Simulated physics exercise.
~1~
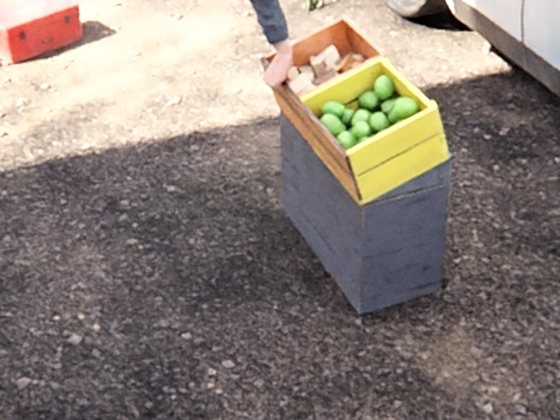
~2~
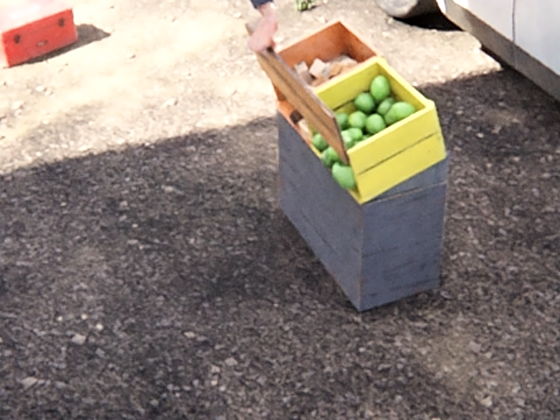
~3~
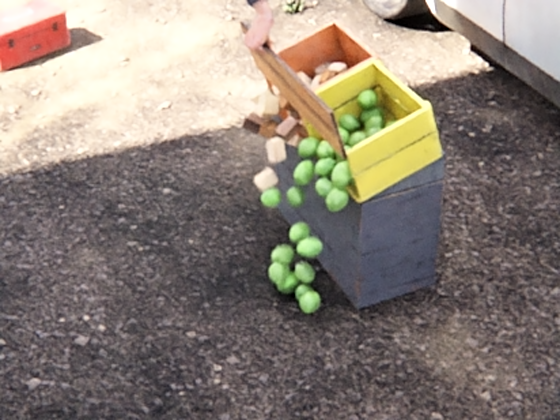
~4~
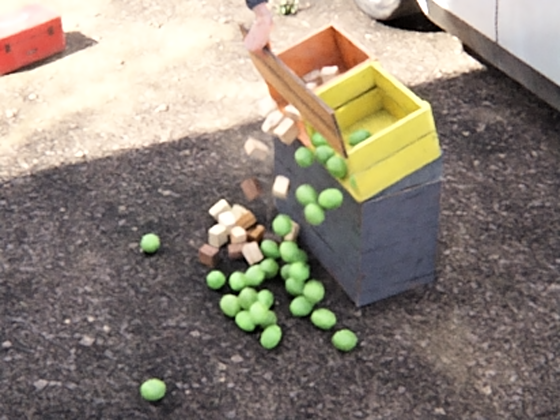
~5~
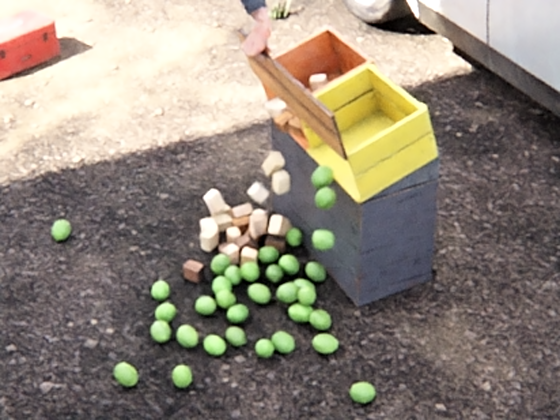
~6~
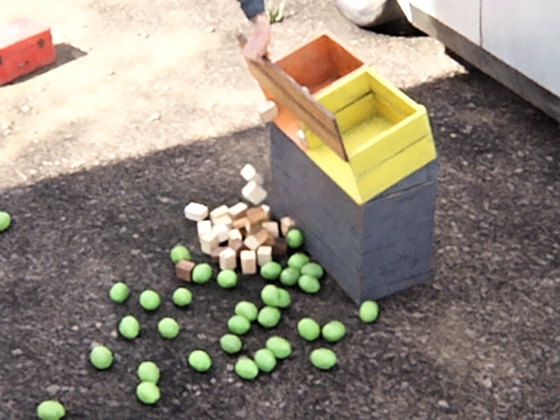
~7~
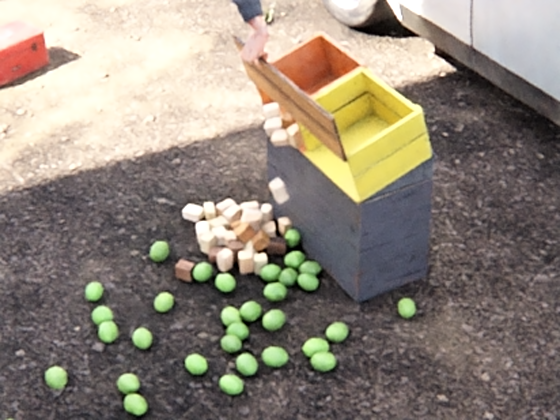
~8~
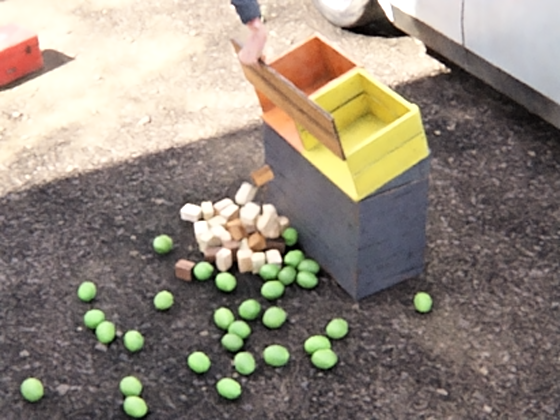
Green limes and small wooden blocks tumbled onto the dark ground after a hand lifted the wooden gate on a yellow bin and an orange bin. The limes rolled outward while the blocks piled up close by, and both bins ended up empty.
